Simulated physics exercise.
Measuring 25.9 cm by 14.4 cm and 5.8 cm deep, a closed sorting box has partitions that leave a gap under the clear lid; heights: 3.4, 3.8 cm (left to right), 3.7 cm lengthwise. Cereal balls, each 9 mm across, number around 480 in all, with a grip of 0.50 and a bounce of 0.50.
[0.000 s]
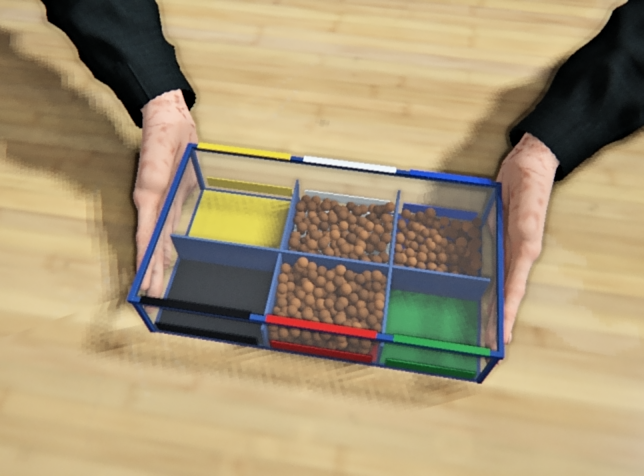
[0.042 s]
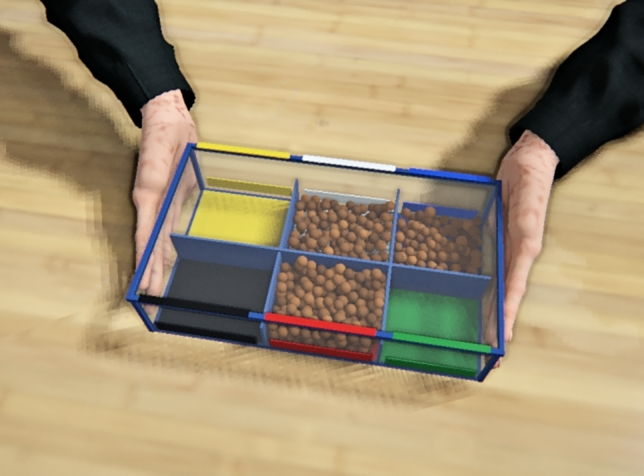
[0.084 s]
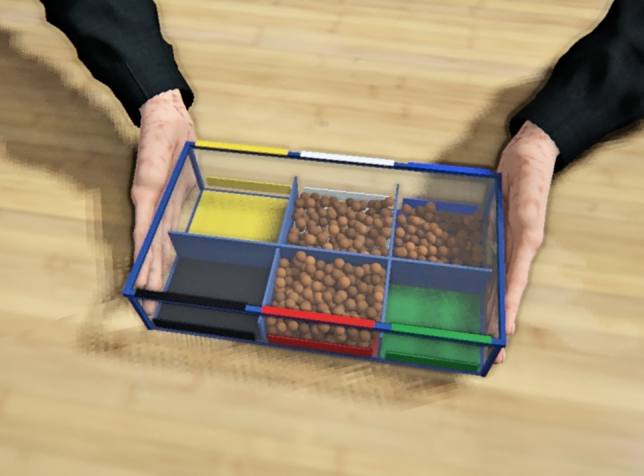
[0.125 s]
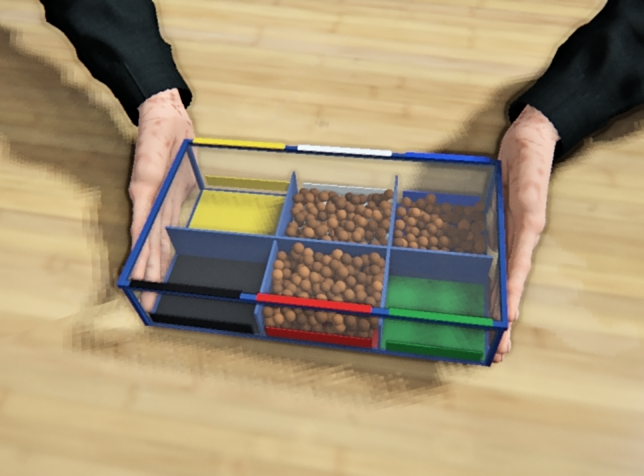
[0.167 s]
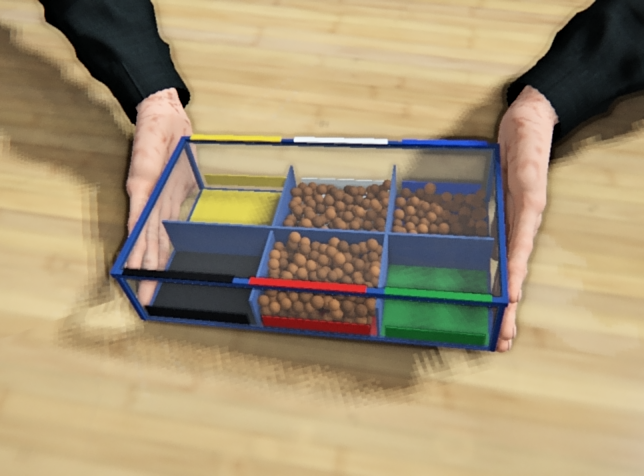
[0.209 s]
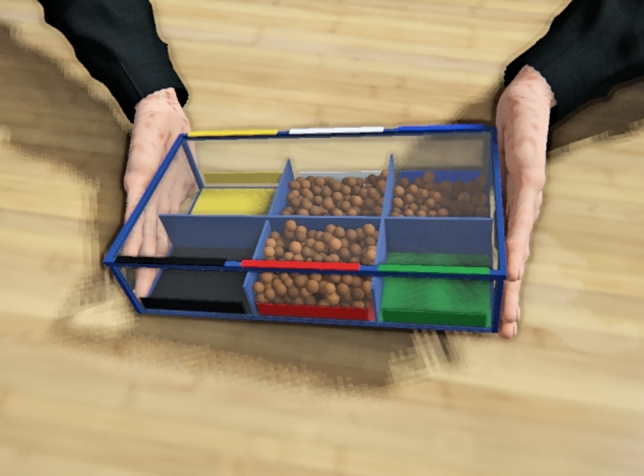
Two hands slowly tilt a clear-lidded, divided box of brown balls above a wooden surface.
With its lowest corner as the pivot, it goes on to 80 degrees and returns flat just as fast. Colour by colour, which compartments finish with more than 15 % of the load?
Red: Yes, blue: Yes, green: No, yellow: Yes, white: Yes, black: No.
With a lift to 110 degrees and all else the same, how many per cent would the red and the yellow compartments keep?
In per cent, red gets 10 and yellow gets 45.
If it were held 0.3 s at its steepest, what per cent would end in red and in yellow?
You'd end up with red at 20 per cent and yellow at 25 per cent.
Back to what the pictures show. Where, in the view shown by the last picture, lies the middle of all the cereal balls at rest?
Somewhere near (323, 228) in the last picture.
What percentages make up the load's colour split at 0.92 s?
Shares - red: 30; blue: 25; green: 0; yellow: 10; white: 30; black: 0.
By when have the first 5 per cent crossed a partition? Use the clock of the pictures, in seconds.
0.85 s, roughly.
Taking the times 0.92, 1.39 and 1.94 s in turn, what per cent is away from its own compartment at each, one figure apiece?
In order, some 10, 30 and 30.
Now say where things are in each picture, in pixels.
In the first picture, box tilt 0 degrees, front corners at (135, 298) and (498, 353); red 40 %, blue 25 %, white 35 %.
In the second picture, box tilt 1 degrees, front corners at (134, 296) and (498, 350).
In the third picture, box tilt 3 degrees, front corners at (130, 291) and (500, 341), lowest corner left back.
In the fourth picture, box tilt 7 degrees, front corners at (125, 282) and (501, 324), lowest corner left back.
In the fifth picture, box tilt 11 degrees, front corners at (119, 272) and (501, 300), lowest corner left back.
In the sixth picture, box tilt 15 degrees, front corners at (112, 260) and (499, 273), lowest corner left back; red 40 %, blue 25 %, white 35 %. The box's pace is about 105 degrees a second.
After 0.92 s, tilt 80 degrees; red 30 %, blue 25 %, yellow 10 %, white 30 %.
After 1.39 s, tilt 35 degrees; red 25 %, blue 20 %, yellow 25 %, white 30 %.
Then, at 1.94 s, tilt 0 degrees; red 25 %, blue 20 %, yellow 25 %, white 30 %.
In the end, at 2.3 s, red 25 %, blue 20 %, green 0 %, yellow 25 %, white 30 %, black 0 %.
